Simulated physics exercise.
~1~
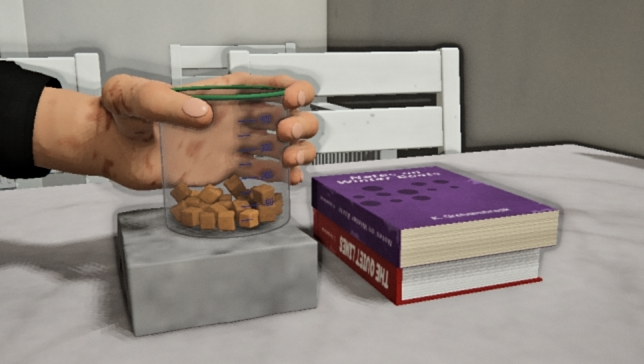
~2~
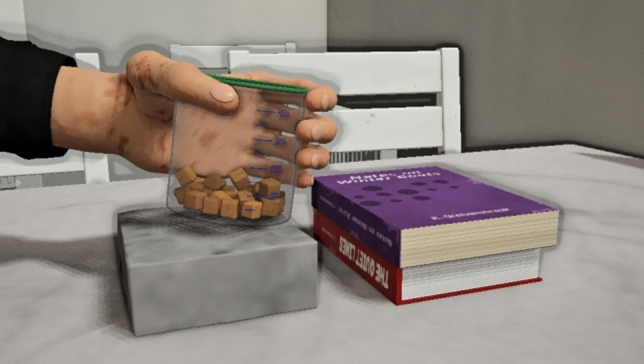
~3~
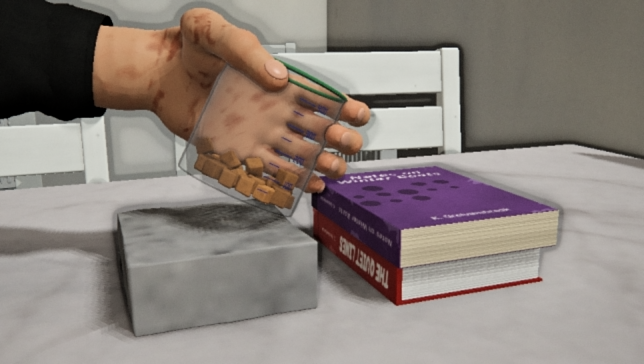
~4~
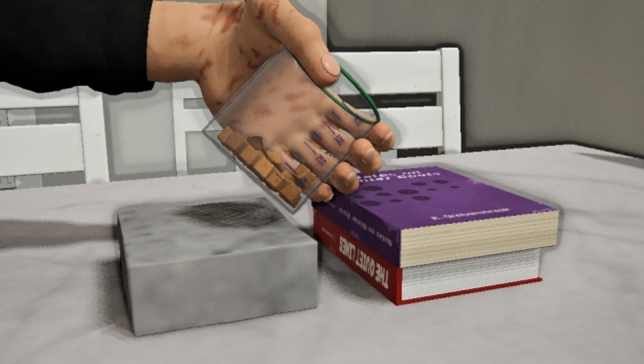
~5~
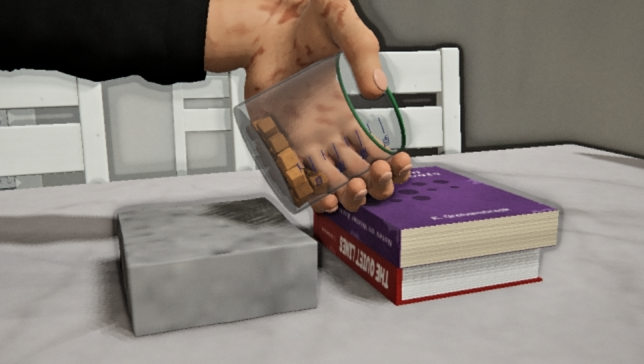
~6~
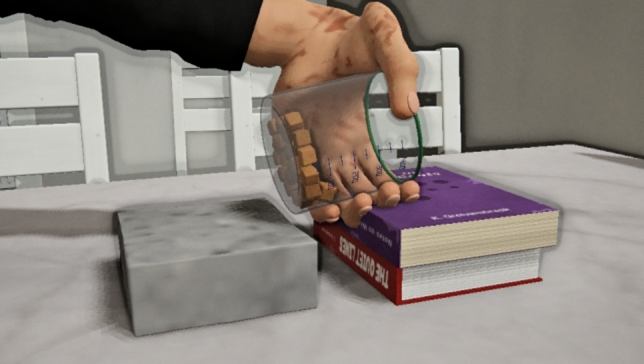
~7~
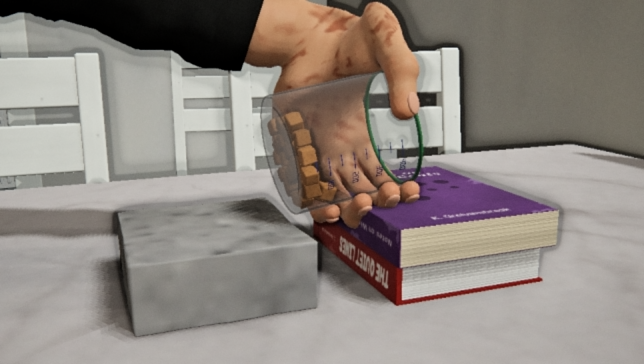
At first, a hand holds a clear beaker with a green rim upright on a gray block, with small brown cubes piled inside and two stacked books to the right. The hand lifts the beaker slightly and begins to tip it to the right. As it moves toward the books, the beaker leans further and the cubes gather in the lower corner. The hand keeps turning it until it lies nearly on its side, the cubes bunched against its base. Finally, the beaker rests against the books, still held, with every cube inside.
